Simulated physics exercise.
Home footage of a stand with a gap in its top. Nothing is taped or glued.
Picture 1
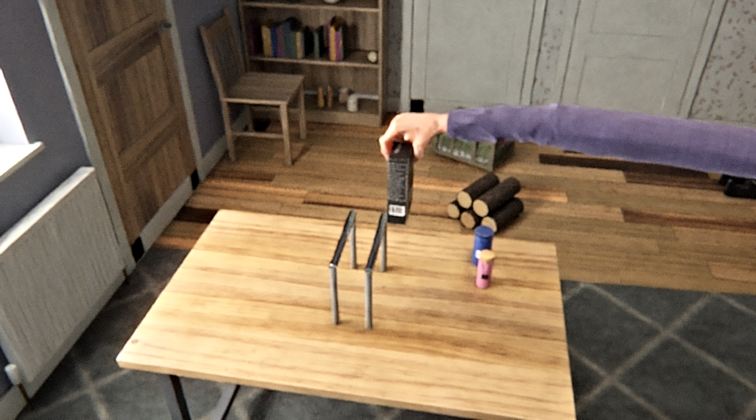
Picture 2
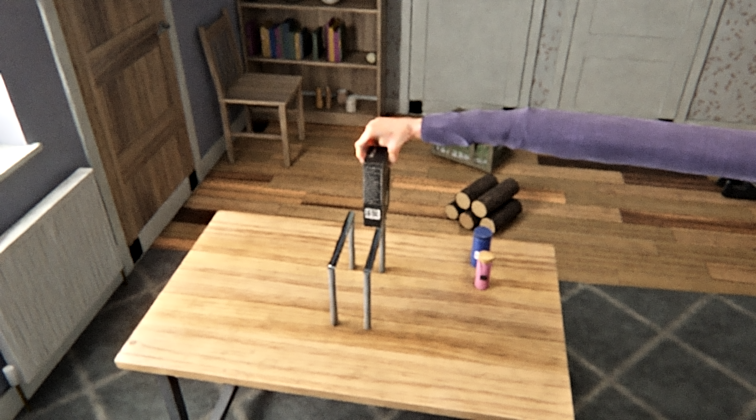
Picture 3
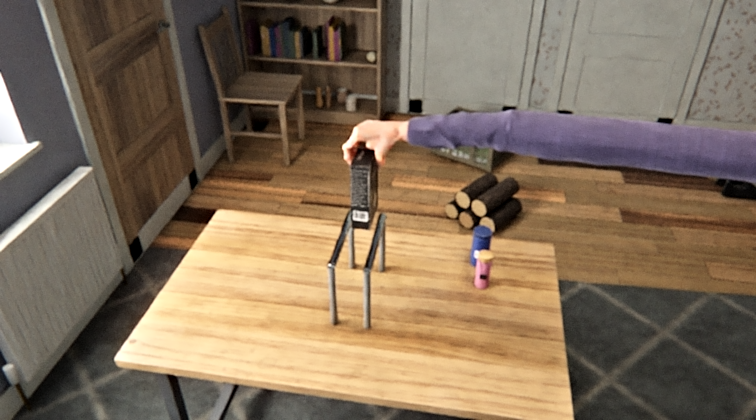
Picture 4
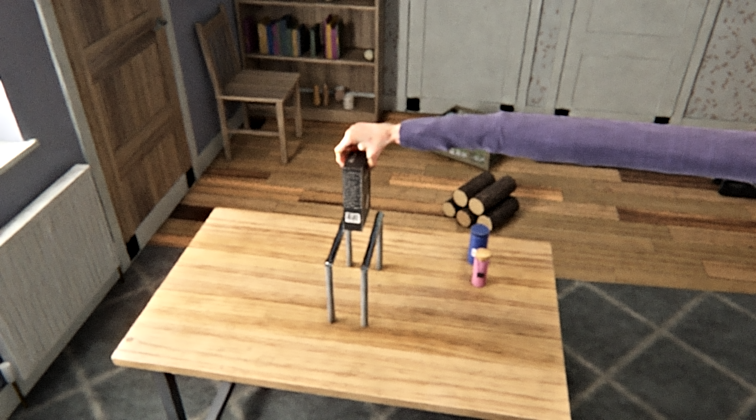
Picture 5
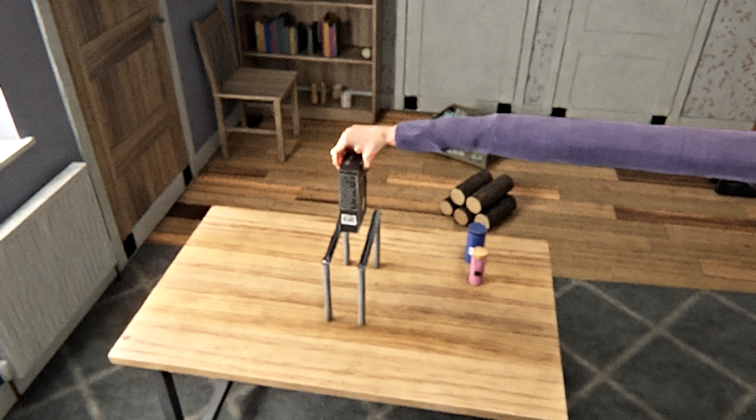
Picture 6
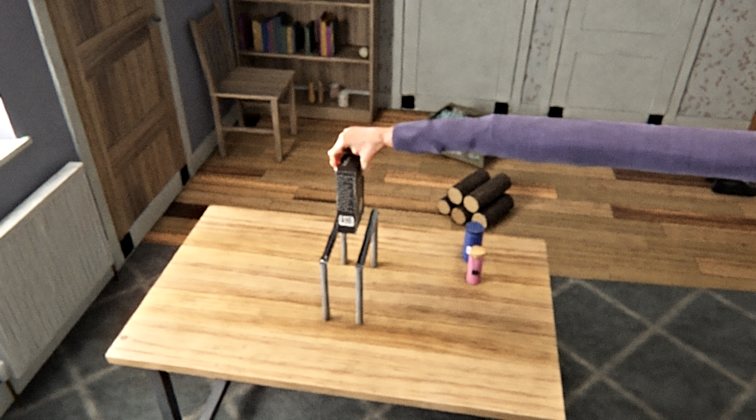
An arm in a purple sleeve reaches in from the right over a pale wooden table, seen from above in a room with a door, chair and bookshelf behind. A dark stand with a gap in its top is near the middle, with a blue jar and a pink one to its right and stacked logs beyond. The hand carries a black packet left over the gap, slowing to near stillness, while the view shifts very slightly.
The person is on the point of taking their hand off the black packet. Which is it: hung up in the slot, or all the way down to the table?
The gap lets it pass.
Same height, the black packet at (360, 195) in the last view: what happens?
Result: Passes the gap.
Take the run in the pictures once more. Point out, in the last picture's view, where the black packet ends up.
End point in the final view: About (352, 266).
Then, 0.20 s past the last view, black packet displaced a little near (351, 207).
Then, 0.30 s past the last view, black packet displaced well along near (352, 249).
Then, 0.40 s past the last view, black packet displaced well along near (352, 261).
Then, 1.20 s past the last view, black packet displaced well along near (352, 266).
Finally, moved from the start, black packet; the other 2 still in place. Final places as the last picture's camera would see them, black packet near (352, 266). The packet drops through.
